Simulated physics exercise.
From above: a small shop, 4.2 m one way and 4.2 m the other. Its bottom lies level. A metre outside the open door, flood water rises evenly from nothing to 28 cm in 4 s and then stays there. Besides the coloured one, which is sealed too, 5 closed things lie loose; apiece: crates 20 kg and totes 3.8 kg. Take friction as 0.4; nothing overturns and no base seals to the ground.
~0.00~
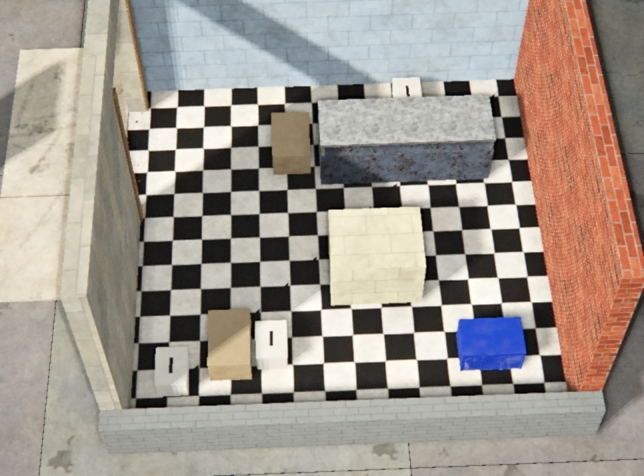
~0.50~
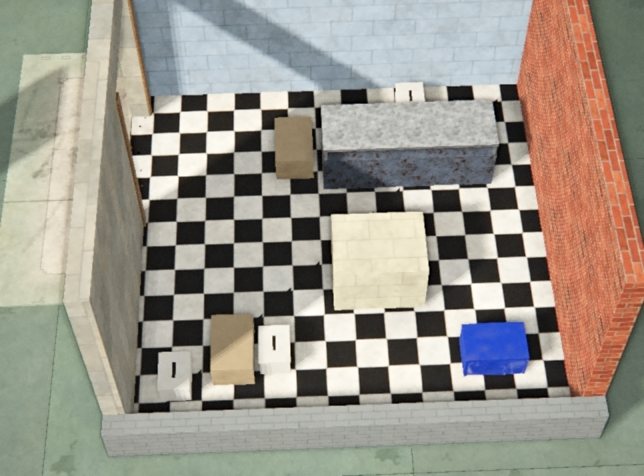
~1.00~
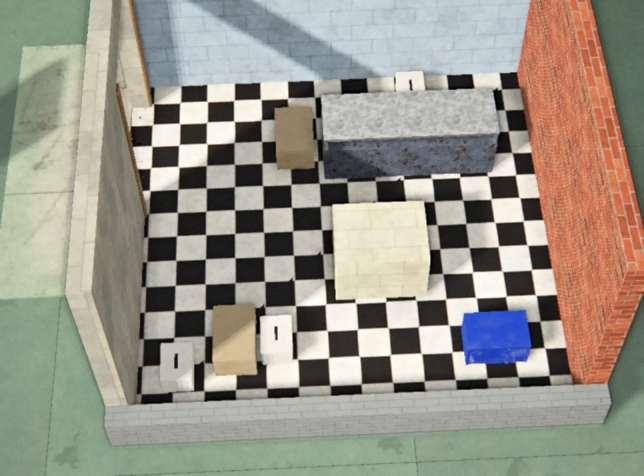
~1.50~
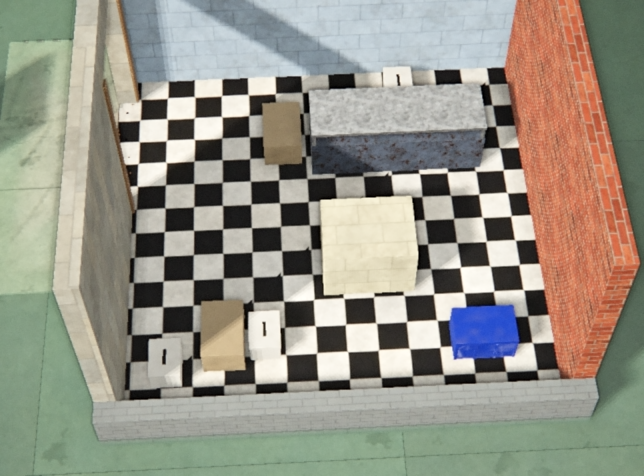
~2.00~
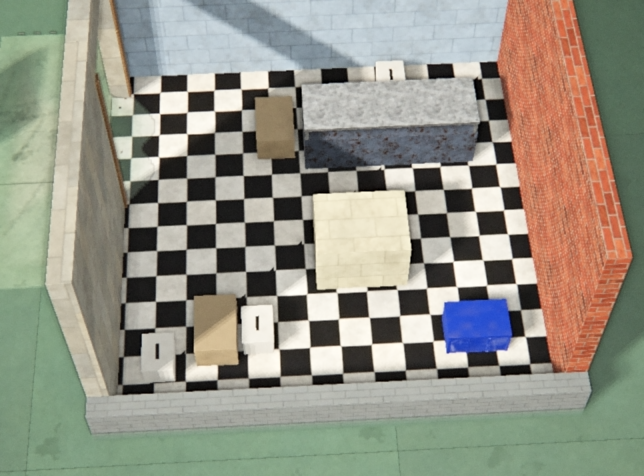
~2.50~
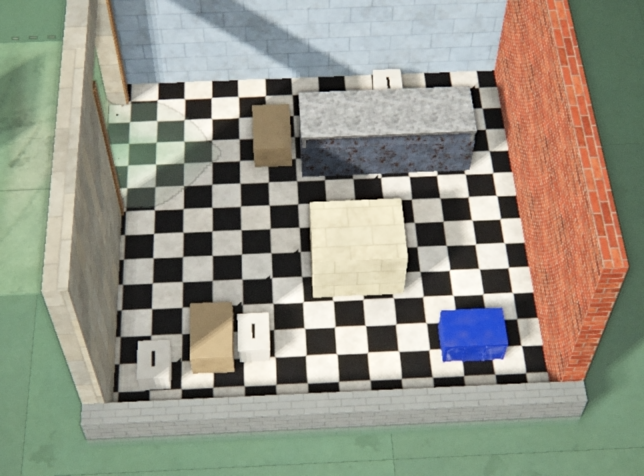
Greenish water spreading thinly across the checkered floor from the left wall's doorway, while the blue crate and other boxes stay still.
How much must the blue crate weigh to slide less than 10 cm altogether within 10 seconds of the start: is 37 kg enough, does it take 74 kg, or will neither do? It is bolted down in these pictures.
I expect that only the higher weight holds it.
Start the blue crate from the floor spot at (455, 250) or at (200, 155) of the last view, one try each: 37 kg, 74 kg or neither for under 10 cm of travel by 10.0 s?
In that order: Only the larger holds; it takes the larger.
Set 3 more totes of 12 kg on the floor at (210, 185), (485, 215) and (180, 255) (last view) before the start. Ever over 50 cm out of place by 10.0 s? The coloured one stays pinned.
In that order: Over, past it, under.
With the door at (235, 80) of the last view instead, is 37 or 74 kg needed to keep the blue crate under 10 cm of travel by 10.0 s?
Then only the higher weight holds it.
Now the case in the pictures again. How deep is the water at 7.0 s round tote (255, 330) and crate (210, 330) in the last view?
About 5 and 3 cm.
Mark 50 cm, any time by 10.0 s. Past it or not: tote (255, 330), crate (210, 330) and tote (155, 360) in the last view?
In turn: More, under, past it.
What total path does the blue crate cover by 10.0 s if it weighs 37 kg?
About 30 cm.
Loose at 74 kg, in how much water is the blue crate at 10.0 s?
About 13 cm.
After 3.5 s the blue crate would be 0 cm from its start with 37 kg and 0 cm from its start with 74 kg; 0 cm of water round it then.
After 4.5 s the blue crate would be 0 cm from its start with 37 kg and 0 cm from its start with 74 kg; 0 cm of water round it then.
After 7.0 s the blue crate would be 0 cm from its start with 37 kg and 0 cm from its start with 74 kg; 2 cm of water round it then.
After 10.0 s the blue crate would be 31 cm from its start with 37 kg and 0 cm from its start with 74 kg; 13 cm of water round it then.
